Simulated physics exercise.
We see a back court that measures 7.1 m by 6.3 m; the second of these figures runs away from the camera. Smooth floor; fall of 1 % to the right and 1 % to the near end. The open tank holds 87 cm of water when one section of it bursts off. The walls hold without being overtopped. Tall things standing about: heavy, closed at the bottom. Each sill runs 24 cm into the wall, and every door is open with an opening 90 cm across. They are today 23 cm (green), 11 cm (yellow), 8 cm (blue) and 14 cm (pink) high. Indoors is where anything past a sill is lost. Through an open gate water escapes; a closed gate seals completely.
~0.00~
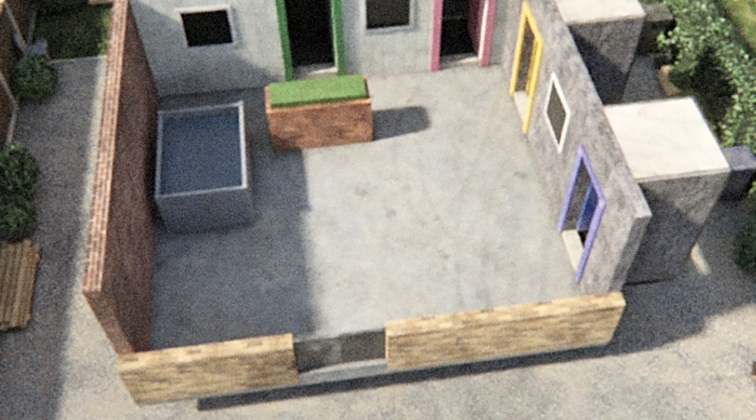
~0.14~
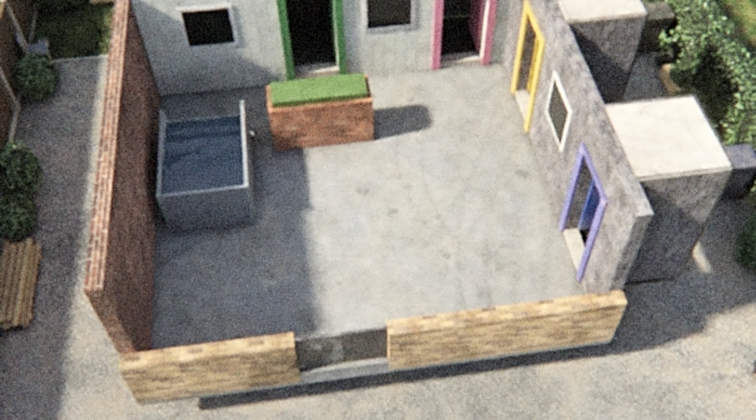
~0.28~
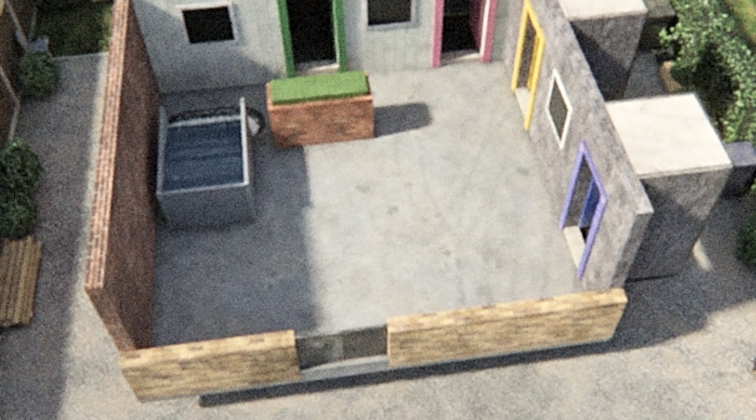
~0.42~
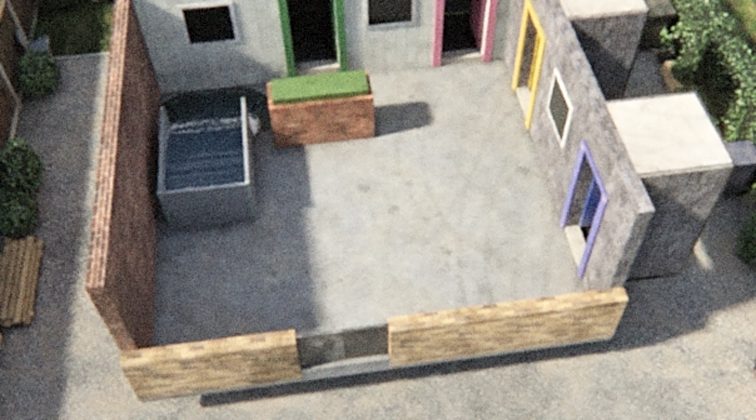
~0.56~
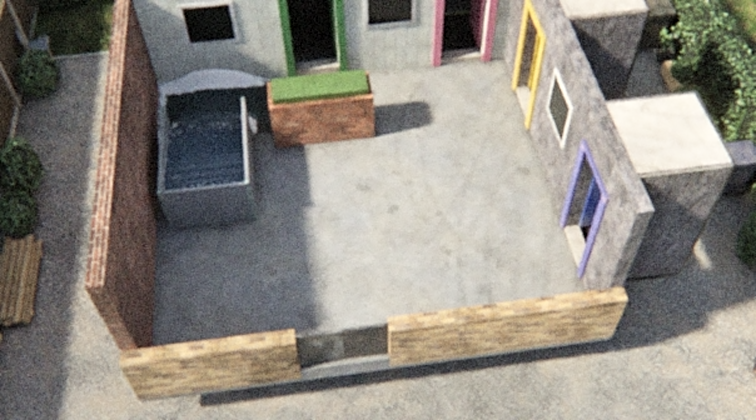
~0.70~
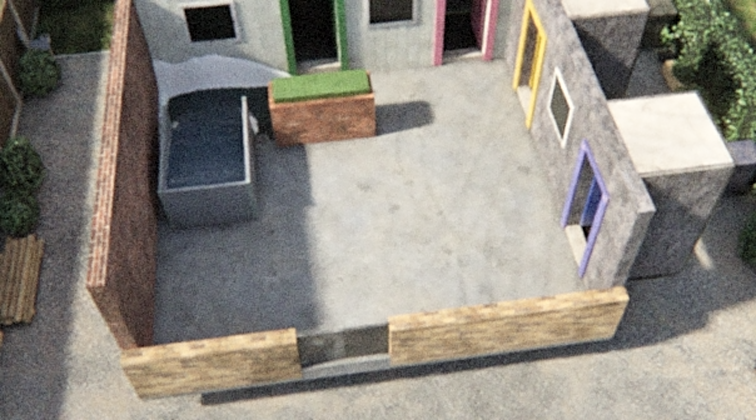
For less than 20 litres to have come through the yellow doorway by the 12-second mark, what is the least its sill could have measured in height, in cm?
22 cm or so.
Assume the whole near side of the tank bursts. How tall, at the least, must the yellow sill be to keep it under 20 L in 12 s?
Then something near 7.0 cm.
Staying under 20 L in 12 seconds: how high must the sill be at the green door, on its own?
Green door, minimum about 11.0 cm.
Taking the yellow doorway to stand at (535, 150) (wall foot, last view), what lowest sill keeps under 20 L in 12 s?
Minimum: Close to 8.5 cm.
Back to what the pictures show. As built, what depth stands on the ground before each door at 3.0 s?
Door by door in centimetres - green 14, yellow 20, blue 0, pink 7.
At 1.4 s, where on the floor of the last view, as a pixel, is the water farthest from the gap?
In the last picture, around (402, 73).
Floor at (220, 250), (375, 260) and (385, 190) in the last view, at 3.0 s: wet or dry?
In order: Untouched, untouched, untouched.
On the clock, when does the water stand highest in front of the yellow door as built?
That happens close to 3.2 s on the clock.
After 1.4 s water covers 10 % of the floor, deepest (58 cm) near (199, 94); it has not reached the yellow door.
After 3.0 s water covers 35 % of the floor, deepest (38 cm) near (509, 75); 20 cm at the yellow door, 18 litres in over its 11 cm sill.
After 12.0 s water covers 95 % of the floor, deepest (14 cm) near (593, 318); 9 cm at the yellow door, 167 litres in over its 11 cm sill.
At the yellow door as built, the water arrived by 2.5 s and peaked near 25 cm at 3.2 s.
With a sill of 20.5 cm, 31 litres would have come in within the 12 s; with 24 cm, 12 litres. So under 20 litres takes about 22 cm.
